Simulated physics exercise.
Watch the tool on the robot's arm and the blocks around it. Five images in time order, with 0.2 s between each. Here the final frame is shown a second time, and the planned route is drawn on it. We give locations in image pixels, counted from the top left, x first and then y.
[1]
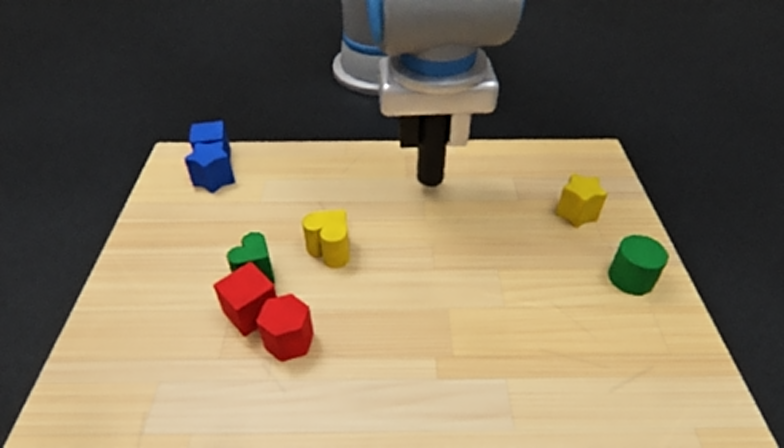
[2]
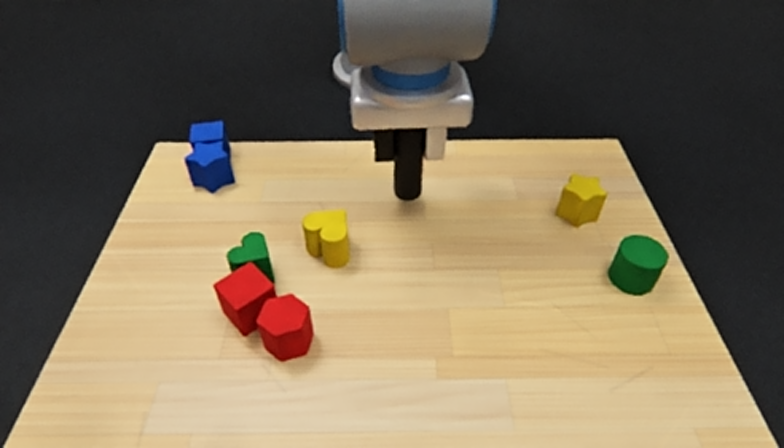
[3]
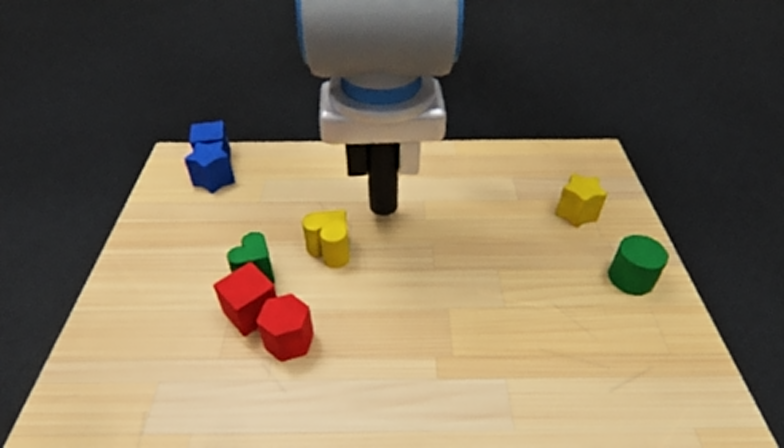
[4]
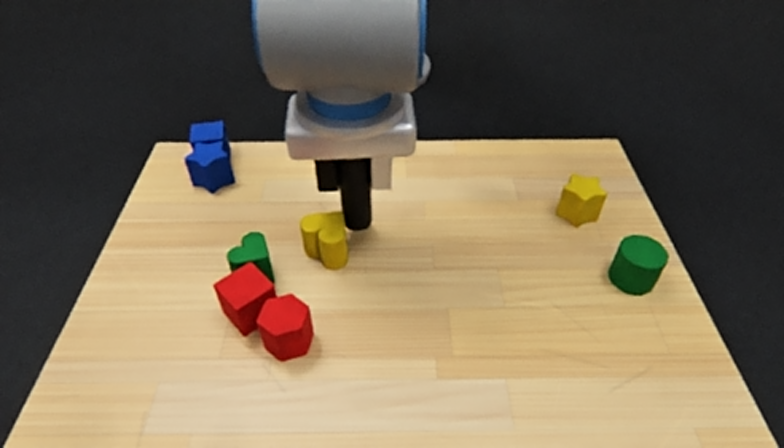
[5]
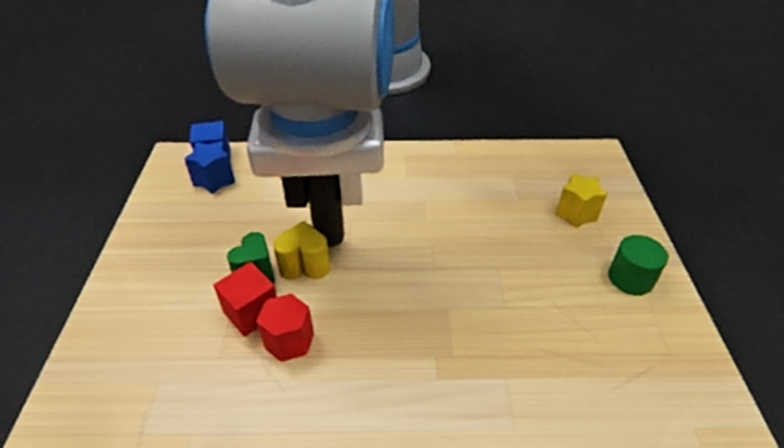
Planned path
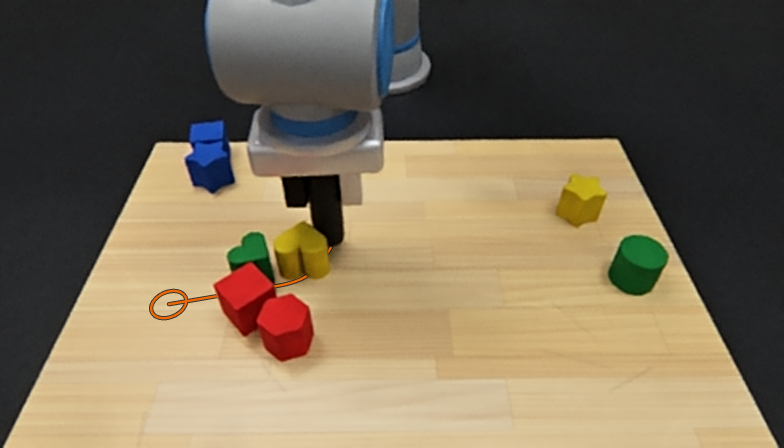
A robot arm with a black, rod-like tool reaches over a pale wooden tabletop against a dark background, seen from a fixed, raised view. Two blue blocks sit at the back left, a green heart, yellow heart and two red blocks nearer, a yellow star and green cylinder at right. The tool glides left and forward, meets the yellow heart and pushes it toward the green heart, turning it slightly.
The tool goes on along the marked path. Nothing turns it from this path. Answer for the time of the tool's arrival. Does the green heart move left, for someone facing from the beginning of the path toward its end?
Going by the path, no.
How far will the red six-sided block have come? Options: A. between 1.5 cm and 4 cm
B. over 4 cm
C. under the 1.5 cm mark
C: Under the 1.5 cm mark.
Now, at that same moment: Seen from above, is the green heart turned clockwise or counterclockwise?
Seen from above, clockwise.
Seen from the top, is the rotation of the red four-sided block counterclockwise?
I believe so.
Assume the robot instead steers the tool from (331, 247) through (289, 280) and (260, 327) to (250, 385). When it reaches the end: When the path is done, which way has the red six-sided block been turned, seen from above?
That block twists counter-clockwise.
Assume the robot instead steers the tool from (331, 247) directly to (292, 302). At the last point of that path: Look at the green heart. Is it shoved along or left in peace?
It is no longer where it was.
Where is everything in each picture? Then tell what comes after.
The first frame shows lower end of the tool (430, 179), tops of blocks, red four-sided block (243, 285), green heart (249, 248), red six-sided block (283, 313), yellow heart (328, 223).
The second frame shows tool (408, 193), blocks as before.
The third frame shows tool (384, 207), blocks as before.
The fourth frame shows tool (358, 222), yellow heart (326, 224).
The fifth frame shows tool (330, 238), red four-sided block (243, 285), green heart (249, 248), red six-sided block (283, 313), yellow heart (300, 238).
The drawn path runs from (331, 247) by way of (294, 282) and (232, 294) to (169, 304).
What follows on the original path. One third of the way, tool (292, 272); red four-sided block (223, 299), turned 25° anticlockwise; green heart (222, 249), turned 55° clockwise; yellow heart (252, 269), turned 25° clockwise.
Two thirds of the way, tool (229, 284); red four-sided block (190, 325), turned 60° anticlockwise; green heart (211, 244), turned 75° clockwise; yellow heart (191, 290), turned 15° anticlockwise.
At the end, tool (164, 295); red four-sided block (189, 327), turned 65° anticlockwise; green heart (208, 243), turned 90° clockwise; red six-sided block not moved; yellow heart (151, 308), turned 55° anticlockwise.
